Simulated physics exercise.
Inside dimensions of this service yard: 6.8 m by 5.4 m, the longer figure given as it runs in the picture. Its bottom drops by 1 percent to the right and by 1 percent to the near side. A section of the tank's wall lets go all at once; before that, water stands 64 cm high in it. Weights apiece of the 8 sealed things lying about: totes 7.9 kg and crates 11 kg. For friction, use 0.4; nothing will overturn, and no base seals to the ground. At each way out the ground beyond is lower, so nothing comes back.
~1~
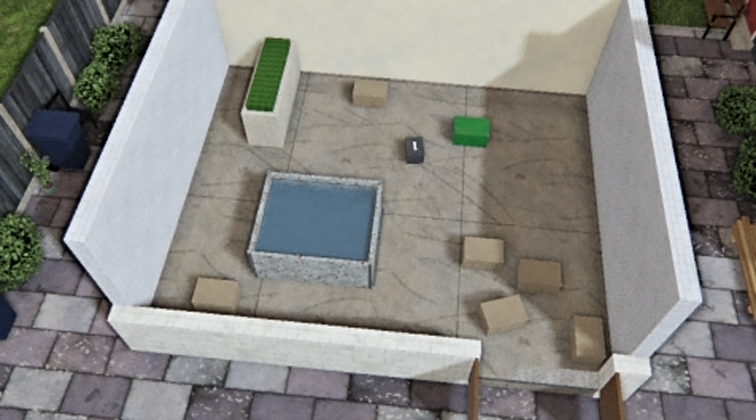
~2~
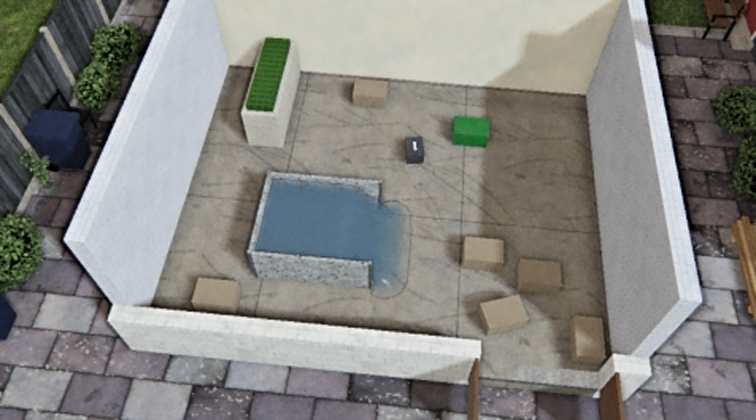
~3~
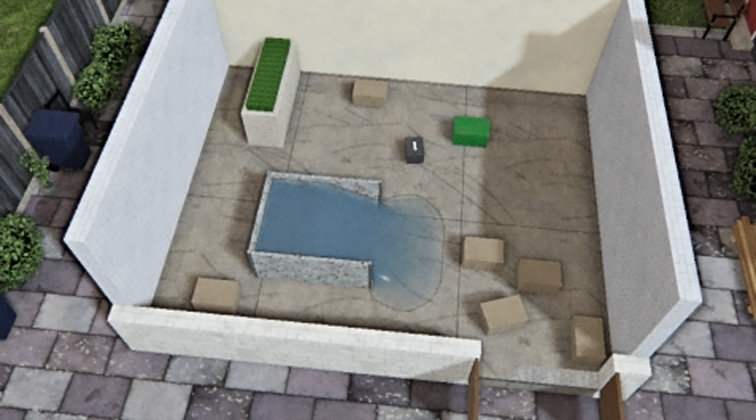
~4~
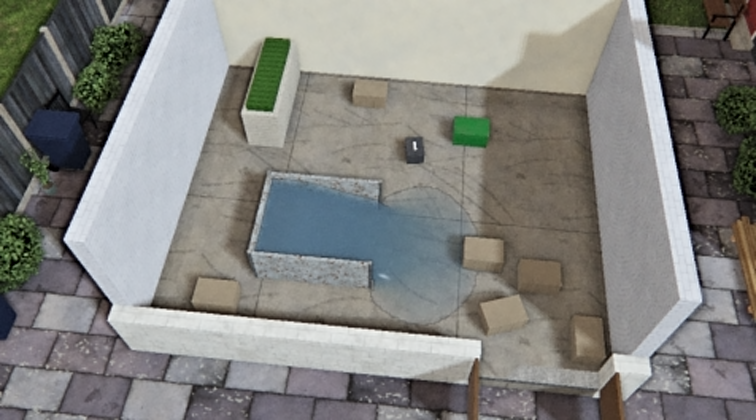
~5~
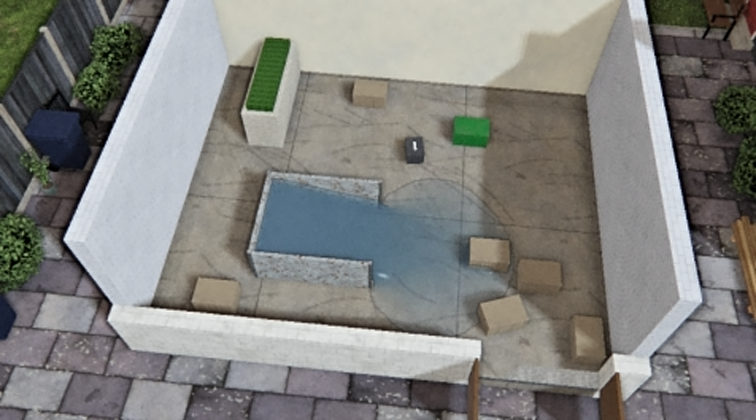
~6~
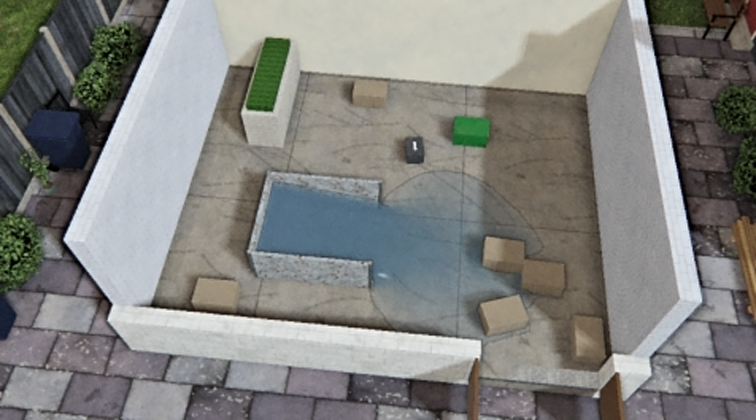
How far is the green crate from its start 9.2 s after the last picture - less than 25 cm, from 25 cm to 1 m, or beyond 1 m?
The move is medium.
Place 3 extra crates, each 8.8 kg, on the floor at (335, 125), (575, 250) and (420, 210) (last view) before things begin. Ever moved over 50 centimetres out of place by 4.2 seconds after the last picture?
So that's within the threshold, beyond the threshold and beyond the threshold, in that sequence.
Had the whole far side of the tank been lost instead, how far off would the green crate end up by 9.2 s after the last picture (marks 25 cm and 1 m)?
Note: Green crate displaced a long way.
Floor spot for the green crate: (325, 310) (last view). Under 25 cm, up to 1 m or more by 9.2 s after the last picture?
From that spot, it remains nearly still.
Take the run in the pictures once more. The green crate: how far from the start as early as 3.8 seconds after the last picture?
About 0 cm out of place.
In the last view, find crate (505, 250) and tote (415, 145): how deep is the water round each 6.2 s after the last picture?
Depth approx. 6 cm / 2 cm.
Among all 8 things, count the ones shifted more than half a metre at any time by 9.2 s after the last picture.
The count comes to 5.
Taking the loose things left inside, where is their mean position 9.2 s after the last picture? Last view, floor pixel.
Around (403, 185).
Then, 1.2 s after the last picture the green crate is near (472, 126), 0.0 m from its start, aground; 1 of 8 are out; 2 afloat.
Then, 3.8 s after the last picture the green crate is near (472, 126), 0.0 m from its start, aground; 2 of 8 are out; 2 afloat.
Then, 6.2 s after the last picture the green crate is near (451, 132), 0.4 m from its start, aground; 3 of 8 are out; 1 afloat.
Then, 9.2 s after the last picture the green crate is near (445, 133), 0.5 m from its start, aground; 3 of 8 are out; 1 afloat.
